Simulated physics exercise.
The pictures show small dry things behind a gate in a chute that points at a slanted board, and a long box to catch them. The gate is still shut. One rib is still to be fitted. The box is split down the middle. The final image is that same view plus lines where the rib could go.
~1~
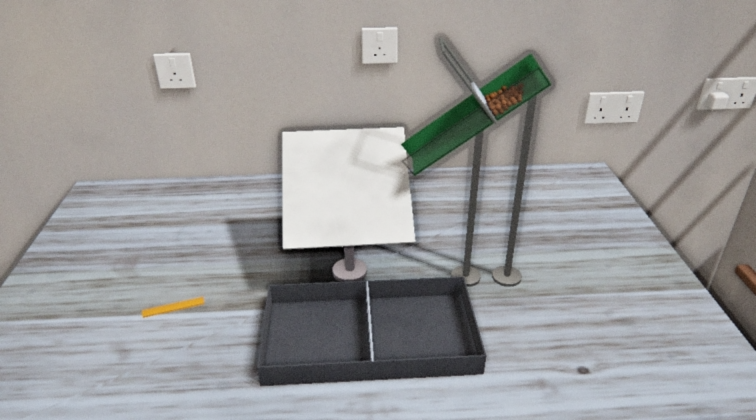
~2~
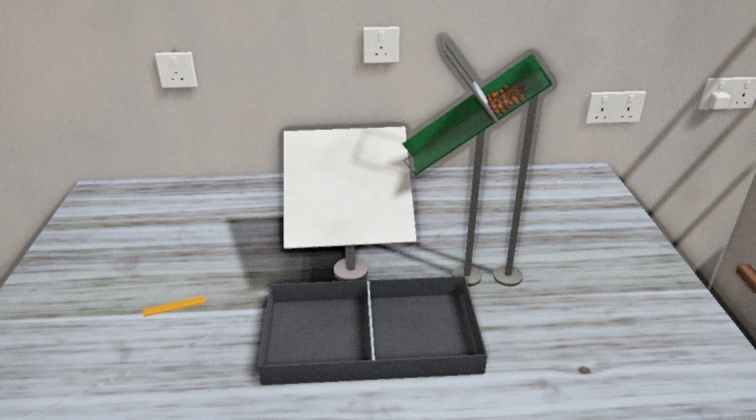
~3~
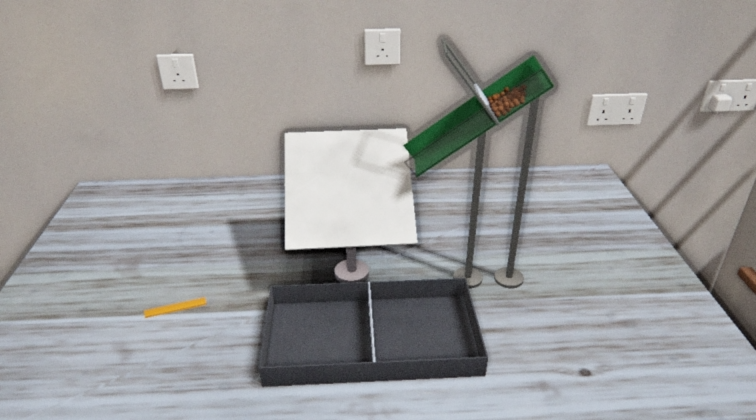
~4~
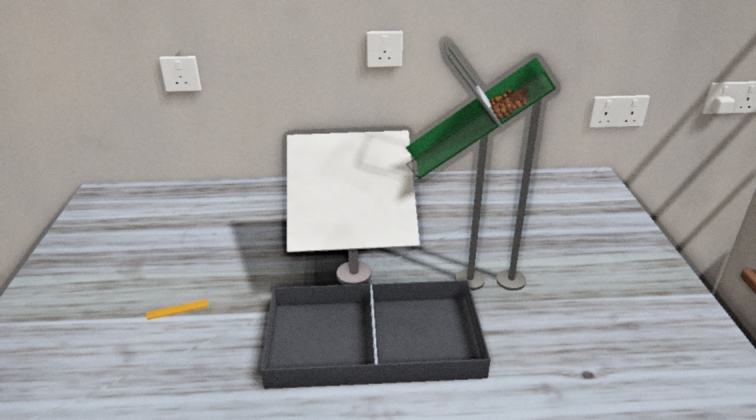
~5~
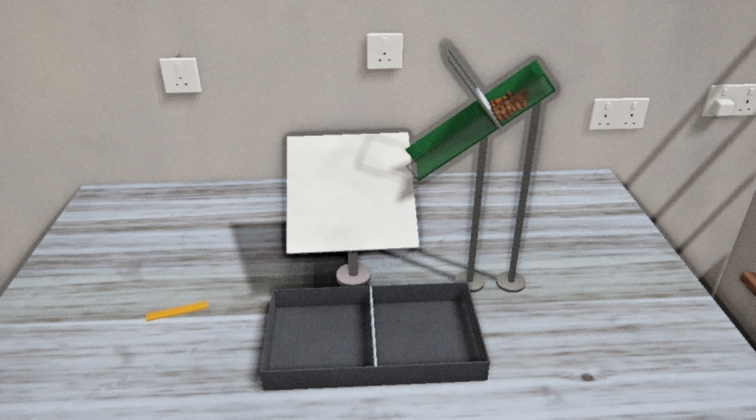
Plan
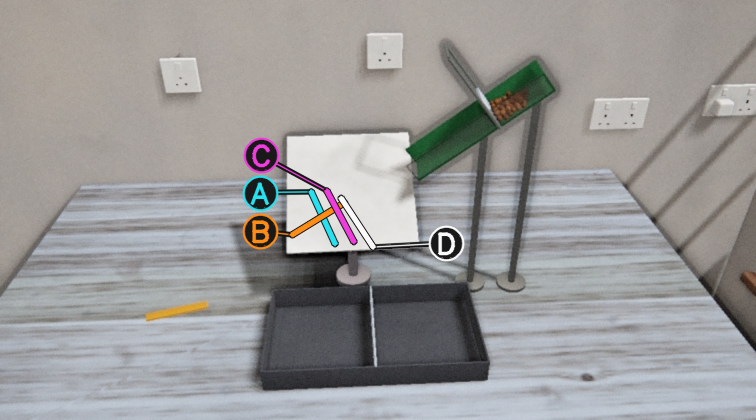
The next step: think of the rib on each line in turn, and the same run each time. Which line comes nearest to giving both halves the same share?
C works best here.
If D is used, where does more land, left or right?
Right.
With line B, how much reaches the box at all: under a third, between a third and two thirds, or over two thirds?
Line B gives over two thirds.
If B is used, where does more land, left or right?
Left.
On the marked copy, line A from (311, 191) to (335, 243); line B from (344, 202) to (292, 234); line C from (326, 191) to (353, 241); line D from (341, 198) to (373, 247).
For line A, of what is caught, the bulk in the left half, a small share in the right.
For line B, of what is caught, the bulk in the left half, a small share in the right.
For line C, of what is caught, close to half in the left half, close to half in the right.
For line D, of what is caught, a small share in the left half, all but a few in the right.
